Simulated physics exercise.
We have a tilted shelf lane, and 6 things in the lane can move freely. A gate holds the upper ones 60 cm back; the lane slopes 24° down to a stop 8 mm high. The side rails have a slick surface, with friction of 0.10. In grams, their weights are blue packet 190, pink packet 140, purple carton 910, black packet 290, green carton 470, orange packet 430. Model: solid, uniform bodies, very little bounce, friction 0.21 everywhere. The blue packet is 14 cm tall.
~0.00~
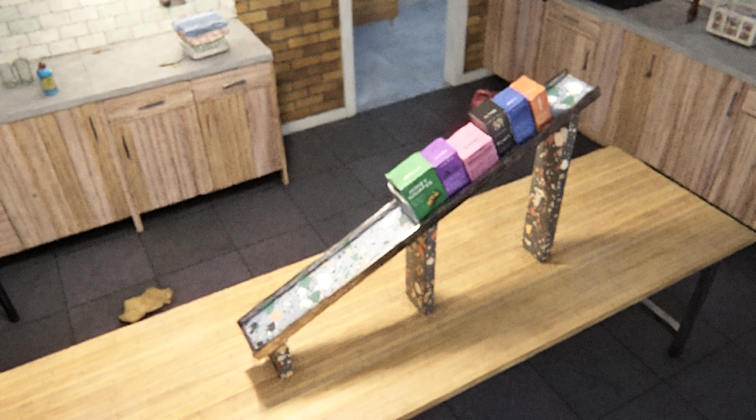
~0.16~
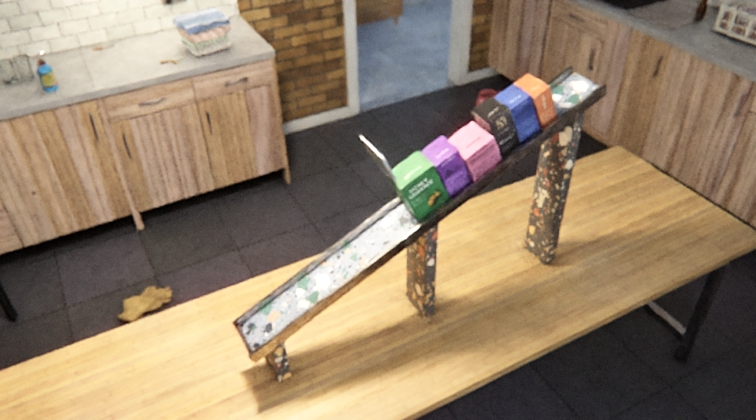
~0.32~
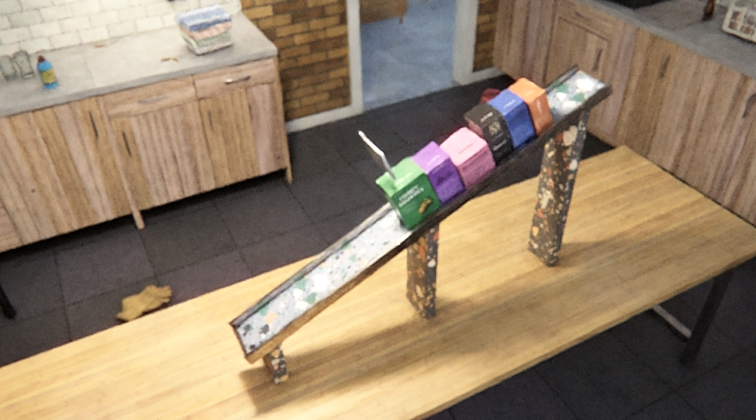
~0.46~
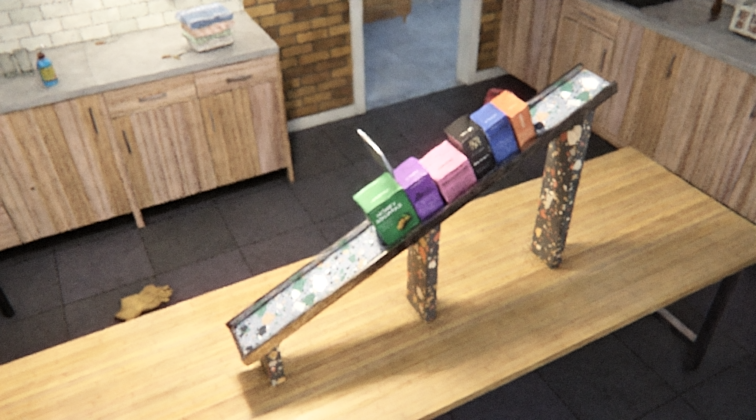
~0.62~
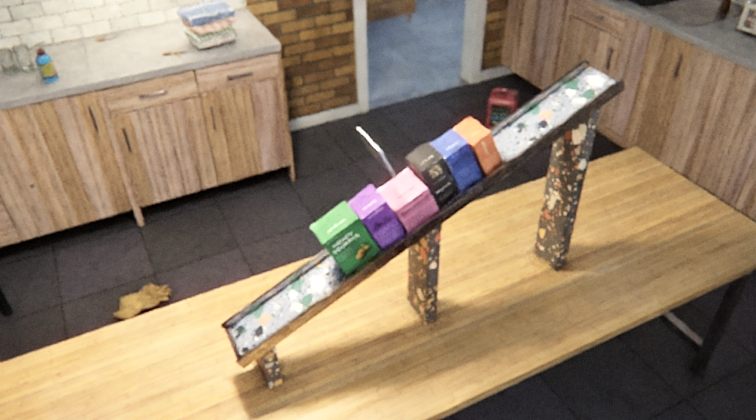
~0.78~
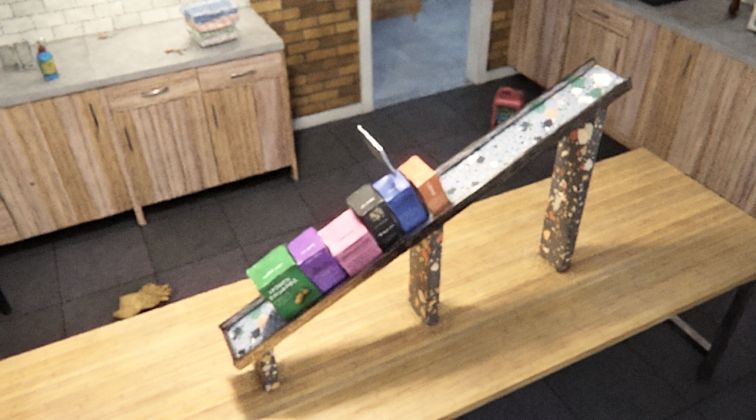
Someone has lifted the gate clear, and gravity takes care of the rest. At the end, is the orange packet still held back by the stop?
Most likely it never makes it over.
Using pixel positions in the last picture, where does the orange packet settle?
In the end it sits at around (374, 224).
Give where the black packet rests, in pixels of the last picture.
Its middle comes to rest around (326, 252).
Around 0.88 s, orange packet near (381, 218).
Around 0.98 s, orange packet tipped 11° against what carries it near (370, 216); green carton tipped 18° against what carries it; pink packet tipped 14° against what carries it.
Finally (1.6 s), all 6 in the lane. In the last view, orange packet near (374, 224).
